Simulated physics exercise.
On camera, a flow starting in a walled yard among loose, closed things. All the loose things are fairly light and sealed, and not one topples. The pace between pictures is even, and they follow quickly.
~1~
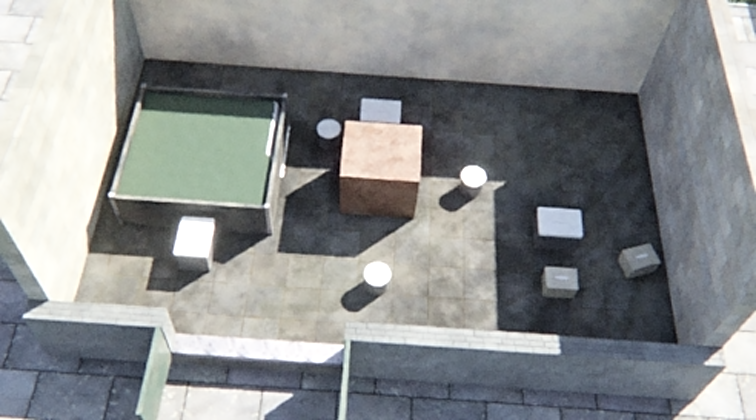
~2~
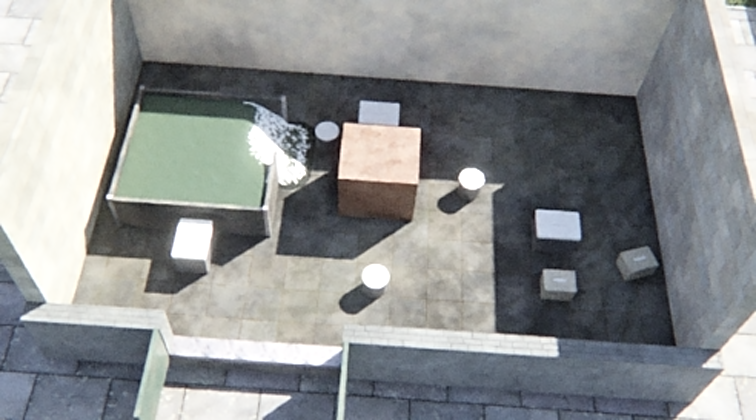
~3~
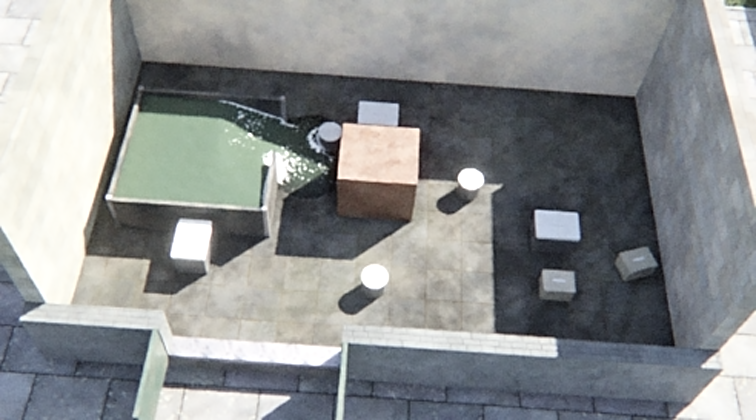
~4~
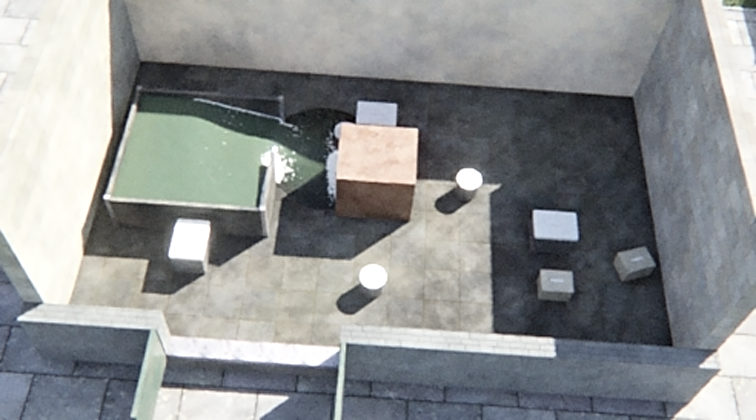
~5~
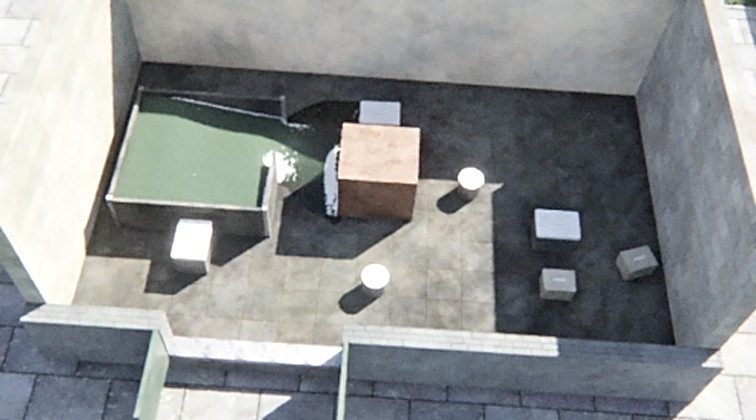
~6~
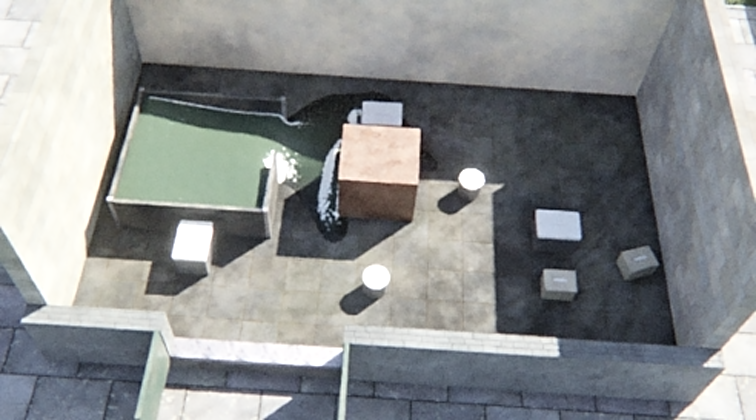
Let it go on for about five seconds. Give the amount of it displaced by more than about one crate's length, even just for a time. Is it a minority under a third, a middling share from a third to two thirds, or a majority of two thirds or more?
The part that gets shoved well aside lies in the middle band.
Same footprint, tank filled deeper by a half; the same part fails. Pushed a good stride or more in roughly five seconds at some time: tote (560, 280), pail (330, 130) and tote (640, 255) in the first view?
Item by item: Cleared the mark, then cleared the mark, then cleared the mark.
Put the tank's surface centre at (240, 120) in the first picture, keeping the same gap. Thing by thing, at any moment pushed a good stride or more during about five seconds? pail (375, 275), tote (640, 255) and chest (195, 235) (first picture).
First never went far, then displaced far, then never went far.
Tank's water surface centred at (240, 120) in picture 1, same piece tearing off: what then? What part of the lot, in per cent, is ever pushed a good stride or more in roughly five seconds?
I reckon around 50 percent of them.
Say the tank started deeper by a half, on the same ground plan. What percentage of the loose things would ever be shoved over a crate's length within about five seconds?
Close to 50 in a hundred, give or take.
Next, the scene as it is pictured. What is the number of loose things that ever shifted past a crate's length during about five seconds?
3.
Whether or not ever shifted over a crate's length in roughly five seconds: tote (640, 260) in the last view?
Over that mark.
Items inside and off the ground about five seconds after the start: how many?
Result - 3.
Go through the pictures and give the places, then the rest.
In the first picture, a pail at (329, 128), on the bottom; a chest at (381, 111) rests on the ground; 0 of 8 have shifted.
In the second picture, a pail at (327, 131) rests on the ground; a chest at (379, 113), on the bottom; 0 of 8 have shifted.
In the third picture, a pail at (330, 131) rests on the ground, close to its start; a chest at (378, 113) rests on the ground; 1 of 8 have shifted.
In the fourth picture, a pail at (346, 131) rests on the ground, close to its start; a chest at (377, 113), on the bottom; 1 of 8 have shifted.
In the fifth picture, a pail is out of sight; a chest at (380, 113), on the bottom; 1 of 8 have shifted.
In the sixth picture, a pail is out of sight; a chest at (382, 113) rests on the ground, close to its start; 1 of 8 have shifted.
A moment on, 1 of 8 are well off their spots; 1 afloat.
Next, 2 of 8 are well off their spots; 0 afloat.
Later, 2 of 8 are well off their spots; 1 afloat.
In the end, 3 of 8 are well off their spots, and 3 have been at some point; 3 afloat.
